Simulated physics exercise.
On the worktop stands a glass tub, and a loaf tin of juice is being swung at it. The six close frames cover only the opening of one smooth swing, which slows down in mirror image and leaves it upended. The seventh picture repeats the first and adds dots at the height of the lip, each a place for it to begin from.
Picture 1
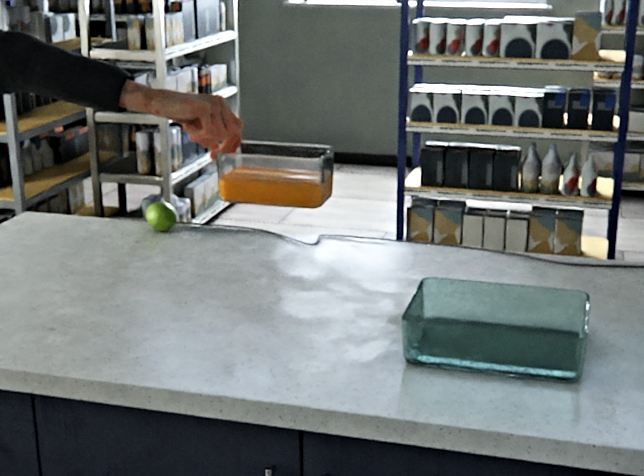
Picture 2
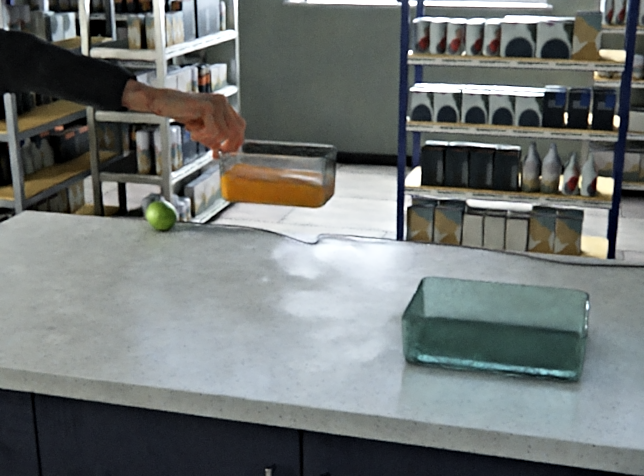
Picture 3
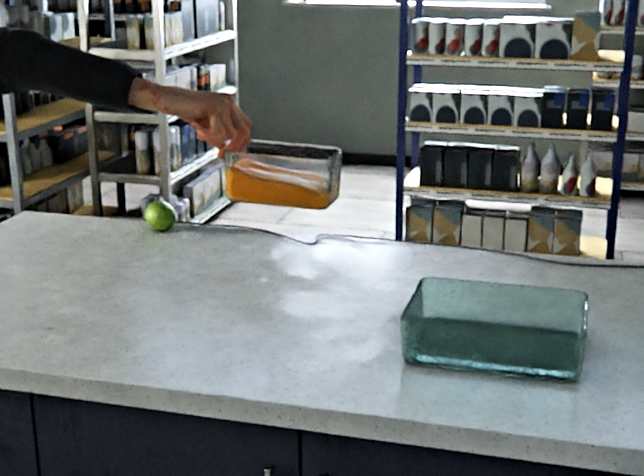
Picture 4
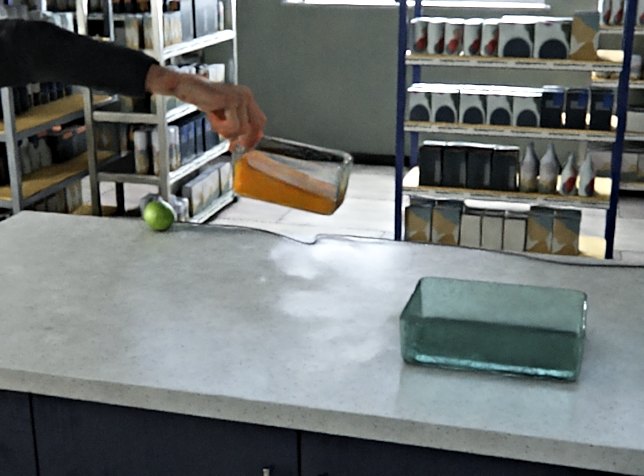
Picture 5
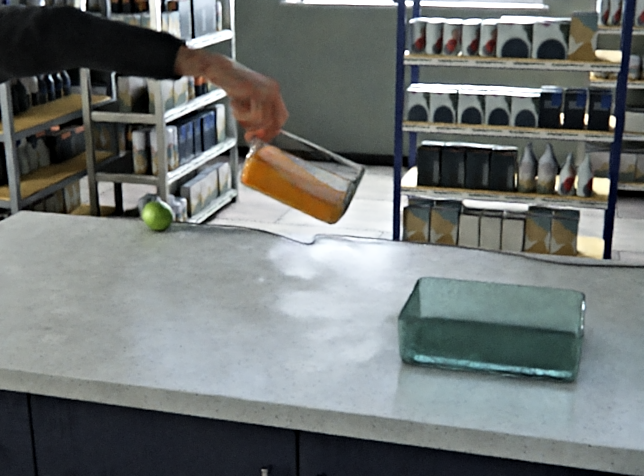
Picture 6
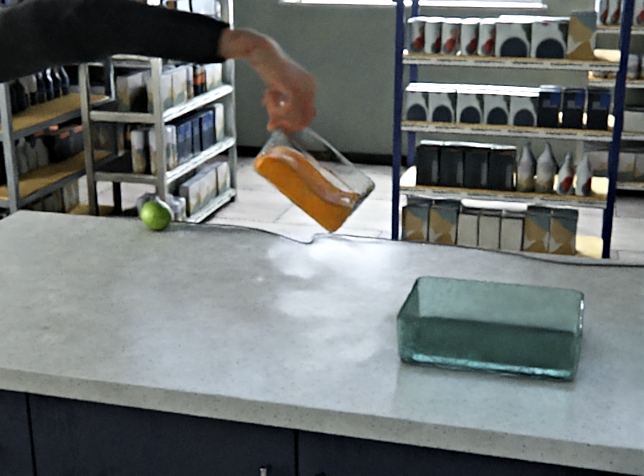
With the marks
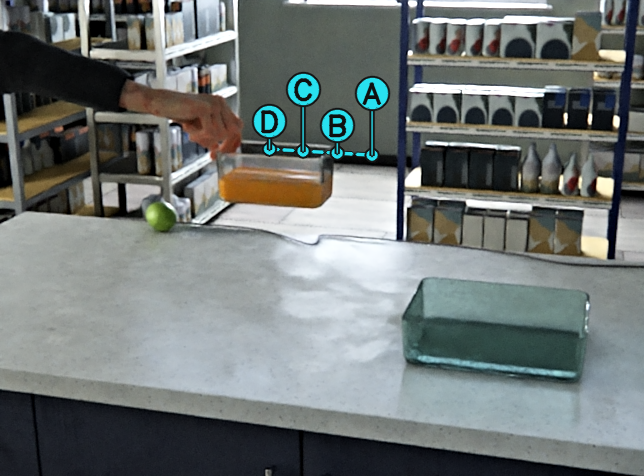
We see a hand holding a clear container of orange juice above a worktop with a green glass tub and a green fruit; the hand moves the container slightly right, then tilts it steadily, its right end dipping lower.
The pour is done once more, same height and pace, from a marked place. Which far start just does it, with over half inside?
Go for C.
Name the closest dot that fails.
That is dot D.
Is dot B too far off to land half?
No.
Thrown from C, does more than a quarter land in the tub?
Yes, clearly.
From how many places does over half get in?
Three of the four.
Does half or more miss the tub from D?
Yes.
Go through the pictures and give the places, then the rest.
Upright, lip at (327, 152); tub from (403, 361) to (581, 381); nothing has left yet.
Upright, lip at (329, 152); nothing has left yet.
Upright, lip at (335, 154); nothing has left yet.
Tipped about 9°, lip at (346, 161); nothing has left yet.
Tipped about 21°, lip at (359, 175); nothing has left yet.
Tipped about 37°, lip at (370, 191); nothing has left yet.
On the marked copy, A at (372, 155); B at (337, 153); C at (303, 151); D at (269, 149).
Choosing A, about 71 % lands in the tub, 4 % falls short and 25 % goes beside or beyond.
Choosing B, about 72 % lands in the tub, 11 % falls short and 16 % goes beside or beyond.
Choosing C, about 68 % lands in the tub, 21 % falls short and 11 % goes beside or beyond.
Choosing D, about 30 % lands in the tub, 66 % falls short and 5 % goes beside or beyond.
